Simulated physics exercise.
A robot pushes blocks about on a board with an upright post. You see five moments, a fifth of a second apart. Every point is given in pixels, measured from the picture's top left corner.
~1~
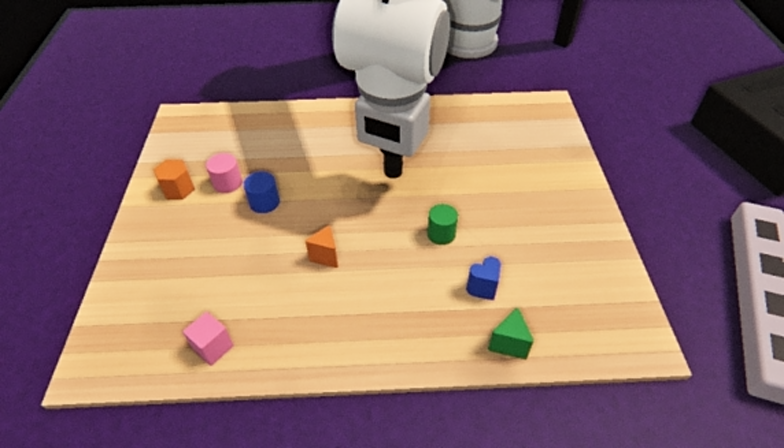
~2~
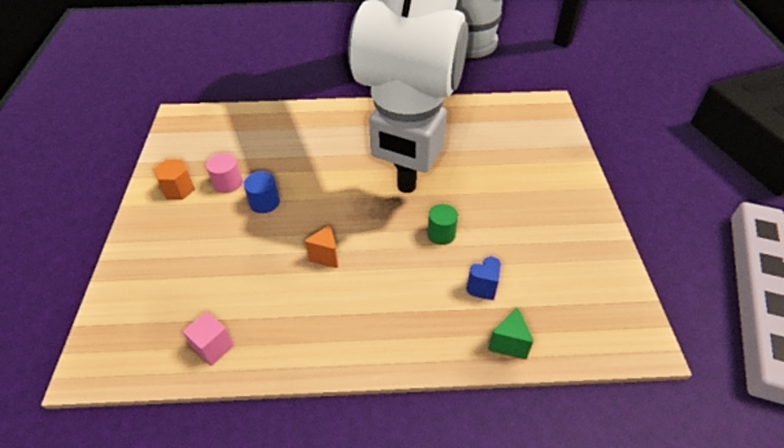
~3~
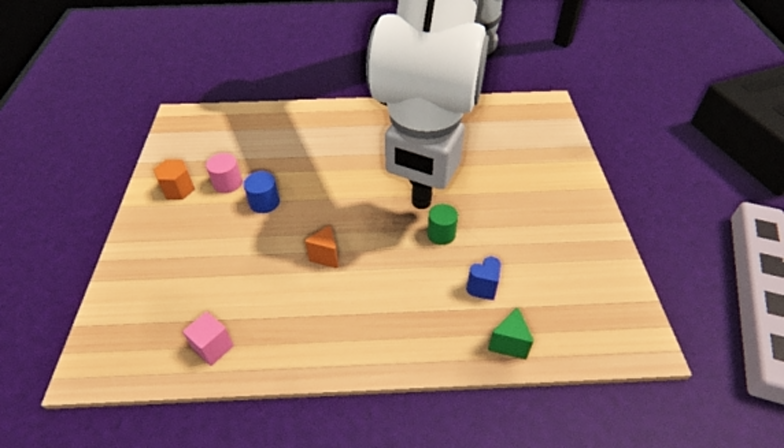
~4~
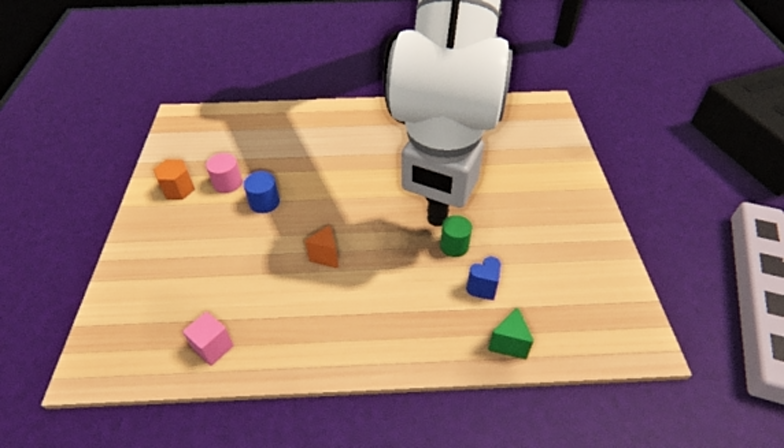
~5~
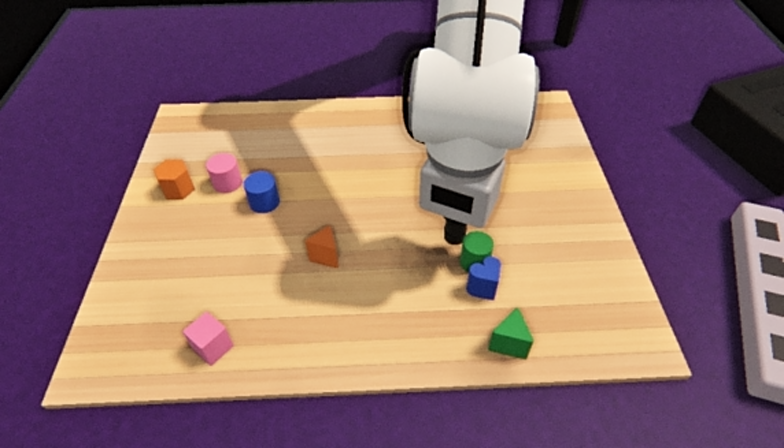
A robot arm moves down and right, pushing the green cylinder toward the blue heart block.
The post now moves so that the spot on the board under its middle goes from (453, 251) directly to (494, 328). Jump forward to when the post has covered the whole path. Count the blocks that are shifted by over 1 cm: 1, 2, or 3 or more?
The answer will be two.
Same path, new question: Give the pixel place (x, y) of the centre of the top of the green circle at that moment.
Expect it around (499, 255).
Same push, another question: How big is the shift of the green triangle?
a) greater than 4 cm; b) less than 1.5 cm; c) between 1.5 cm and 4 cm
The correct letter is b.
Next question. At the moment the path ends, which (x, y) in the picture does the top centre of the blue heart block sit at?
About (521, 296).
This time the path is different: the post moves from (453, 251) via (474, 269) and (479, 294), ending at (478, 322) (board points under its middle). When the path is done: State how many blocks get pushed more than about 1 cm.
The count is two.
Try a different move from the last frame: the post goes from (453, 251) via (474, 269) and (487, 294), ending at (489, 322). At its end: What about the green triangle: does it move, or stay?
Put simply, it goes somewhere else.
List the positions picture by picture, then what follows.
Post's lower end (393, 173); green circle (443, 214); blue heart block (488, 269); green triangle (515, 326), in the first frame.
Post (407, 187); blocks still, in the second frame.
Post (421, 203); blocks still, in the third frame.
Post (437, 220); green circle (457, 226), in the fourth frame.
Post (454, 238); green circle (478, 242); blue heart block (488, 269); green triangle (515, 326), in the fifth frame.
The first path, step by step. One third of the way, post (468, 262); green circle (497, 254); blue heart block (497, 276), turned 40° clockwise.
Two thirds of the way, post (483, 288); green circle (499, 255); blue heart block (513, 288).
At the end, post (497, 317); green circle (499, 255); blue heart block (521, 296), turned 60° anticlockwise; green triangle (517, 328), turned 20° clockwise.
